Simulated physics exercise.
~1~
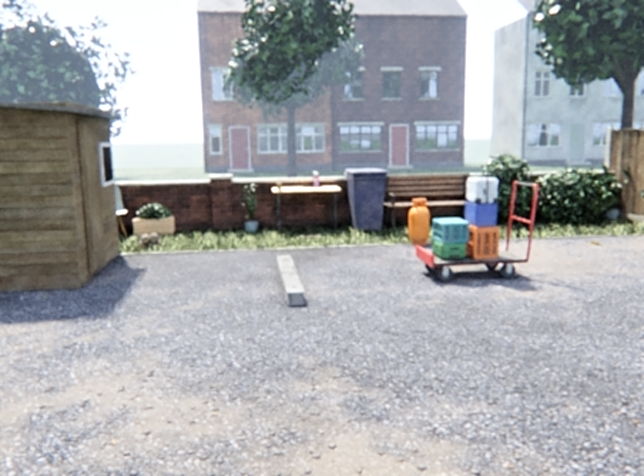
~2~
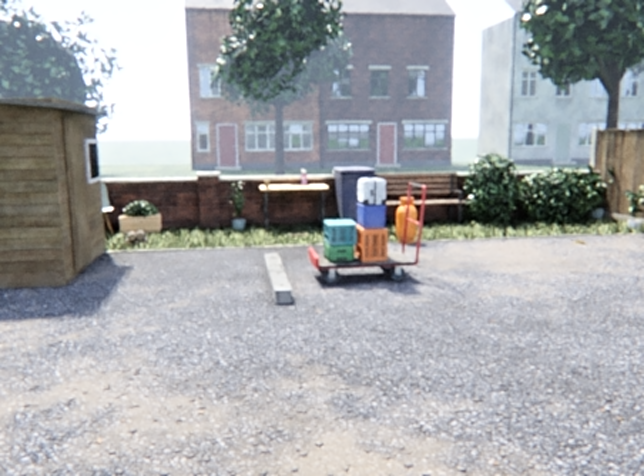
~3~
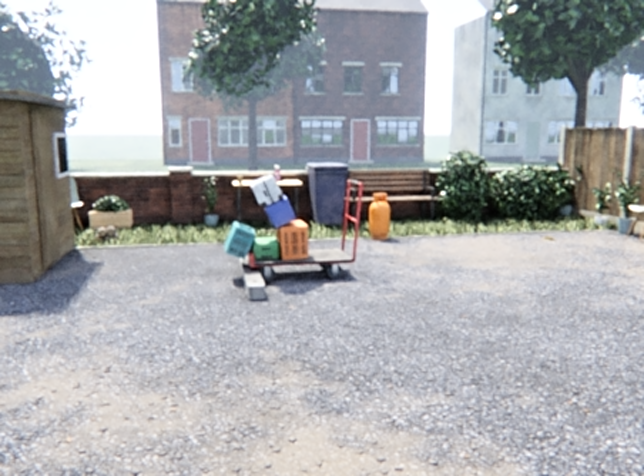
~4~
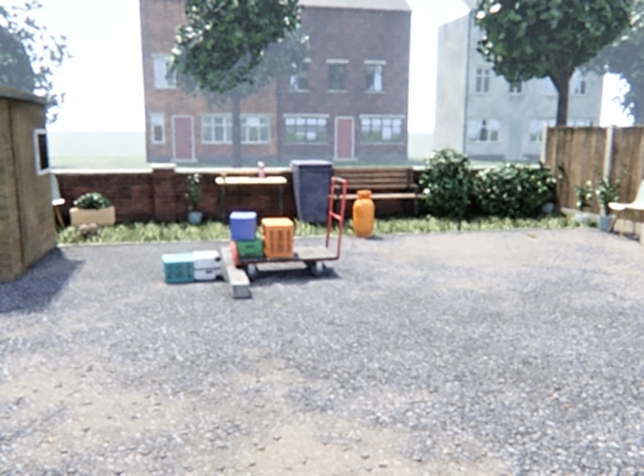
A flat cart stacked with crates and boxes rolled left across a gravel yard and stopped abruptly against a low kerb, tipping its load forward; the teal crate and white case tumbled over the front onto the ground, while the rest stayed aboard.
